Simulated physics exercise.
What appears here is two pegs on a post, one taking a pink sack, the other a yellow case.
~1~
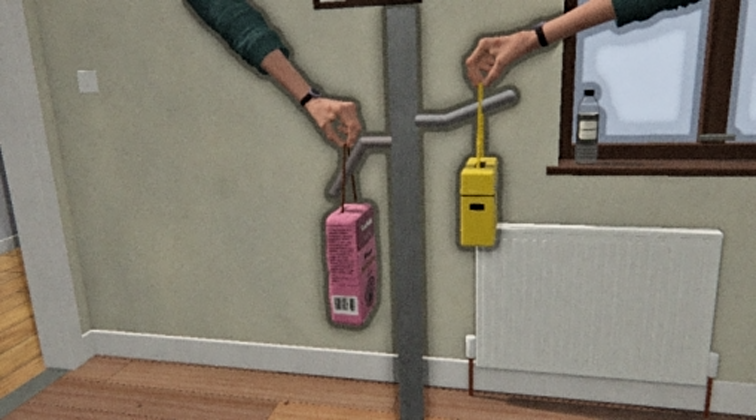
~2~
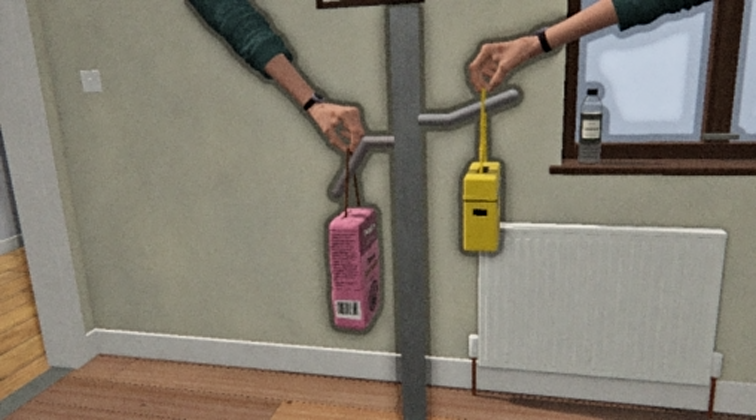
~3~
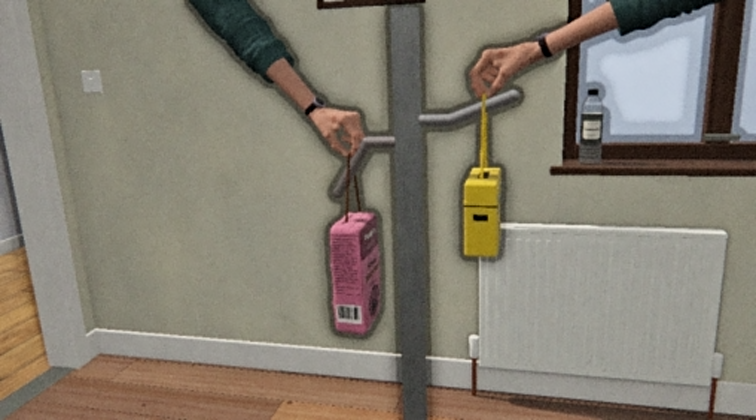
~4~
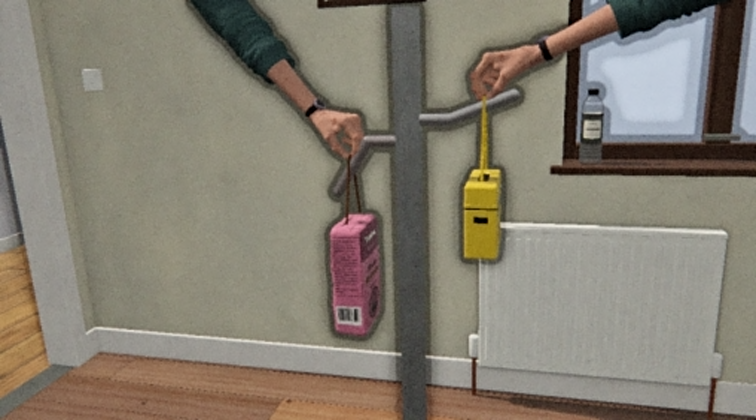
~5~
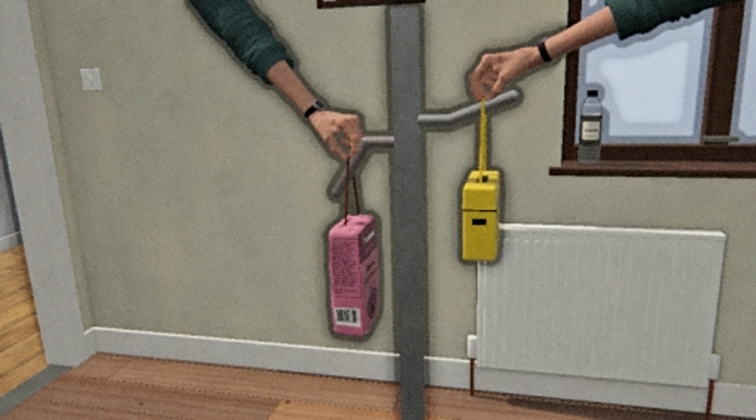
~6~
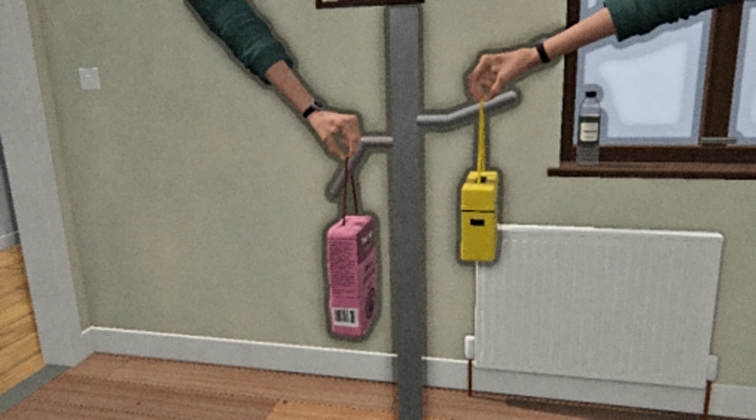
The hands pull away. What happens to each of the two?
In order: My guess is the pink sack will be off the peg, my guess is the yellow case will remain hung up.
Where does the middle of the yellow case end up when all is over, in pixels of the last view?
(457, 226).
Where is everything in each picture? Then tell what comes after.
In the first frame, pink sack (352, 263); yellow case (480, 200); left peg tip (335, 193); right peg tip (510, 97).
In the second frame, pink sack (355, 267); yellow case (483, 205).
In the third frame, pink sack (356, 272); yellow case (483, 210).
In the fourth frame, pink sack (356, 273); yellow case (483, 212).
In the fifth frame, pink sack (355, 274); yellow case (482, 213).
In the sixth frame, pink sack (353, 275); yellow case (480, 214); left peg tip (336, 192), sloping steeply down; right peg tip (511, 98), pointing up.
Then, 0.46 s past the final frame, pink sack on the floor; yellow case on its peg near (469, 220).
Then, 0.80 s past the final frame, pink sack on the floor; yellow case on its peg near (446, 227).
When it is over, pink sack on the floor; yellow case on its peg near (457, 226). The pink sack drops to the floor and the yellow case remains on its peg.
